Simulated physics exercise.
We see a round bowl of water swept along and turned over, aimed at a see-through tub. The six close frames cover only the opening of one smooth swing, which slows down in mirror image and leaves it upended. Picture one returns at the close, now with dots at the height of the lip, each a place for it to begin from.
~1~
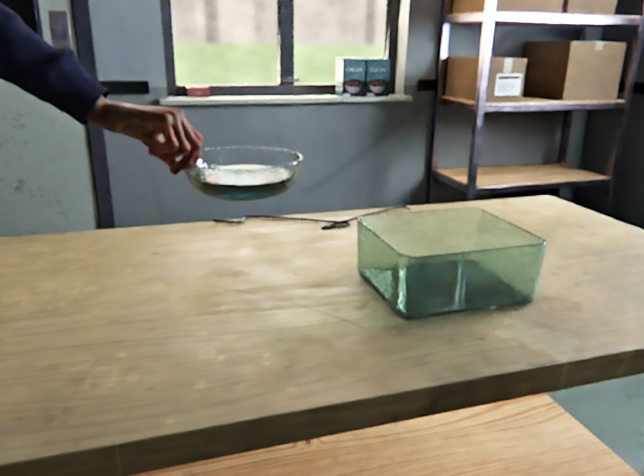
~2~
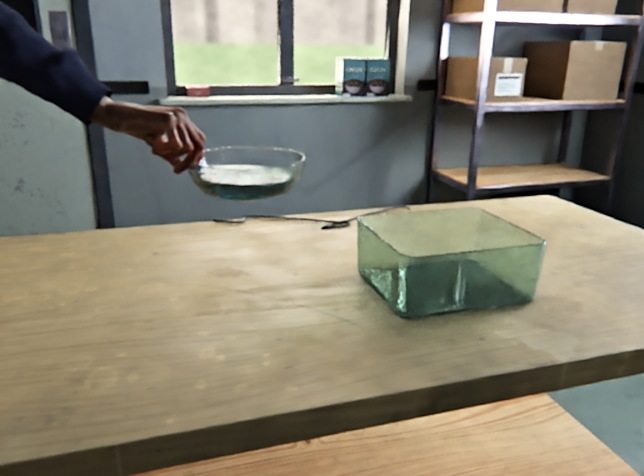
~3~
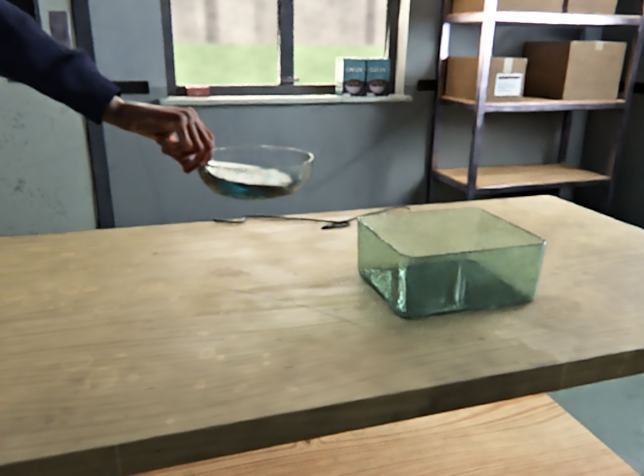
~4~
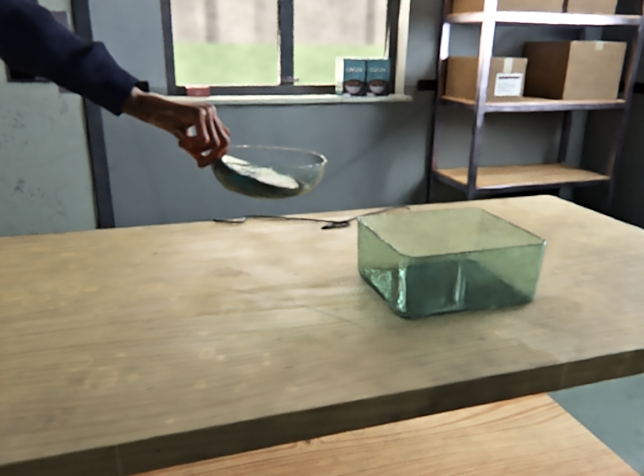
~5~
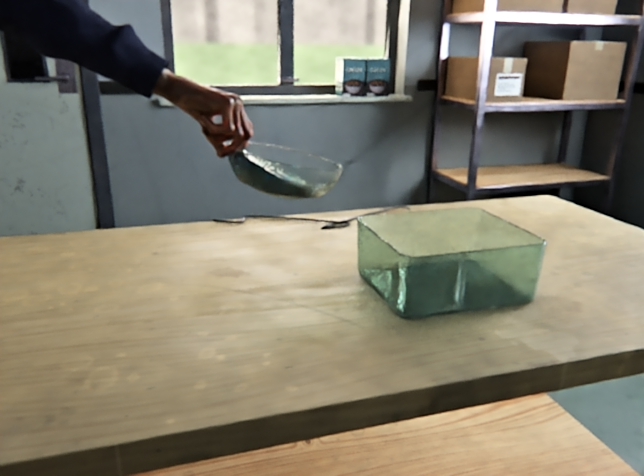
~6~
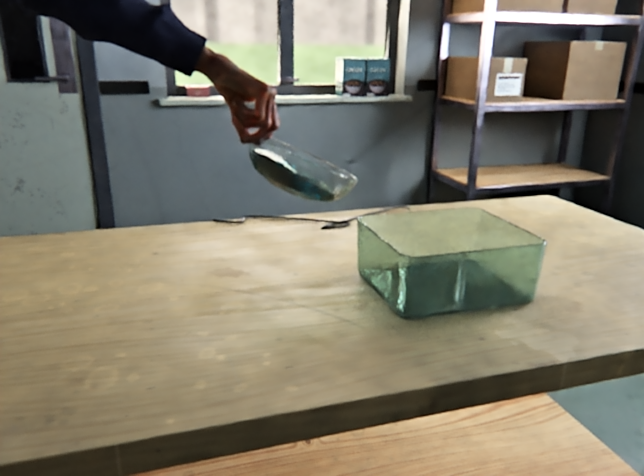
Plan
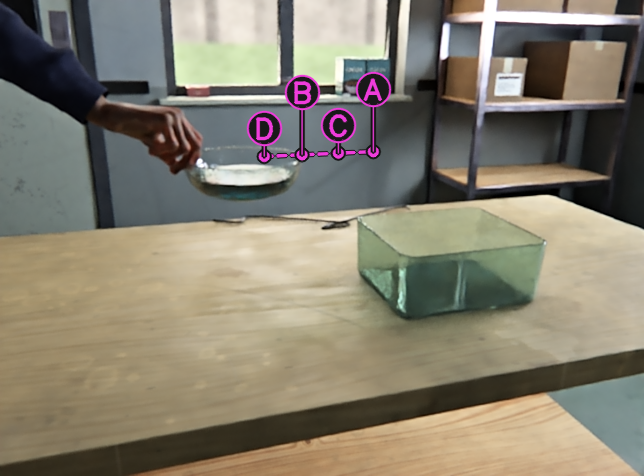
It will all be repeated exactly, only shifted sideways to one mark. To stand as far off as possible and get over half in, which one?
D will do.
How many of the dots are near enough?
All of them.
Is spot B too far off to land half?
No, that is safe.
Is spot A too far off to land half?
No, not at all.
In magenta, A at (373, 151); B at (302, 154); C at (338, 153); D at (264, 156).
For spot A, about 84 % lands in the tub, 3 % falls short and 13 % goes beside or beyond.
For spot B, about 85 % lands in the tub, 9 % falls short and 7 % goes beside or beyond.
For spot C, about 93 % lands in the tub, 6 % falls short.
For spot D, about 69 % lands in the tub, 24 % falls short and 7 % goes beside or beyond.
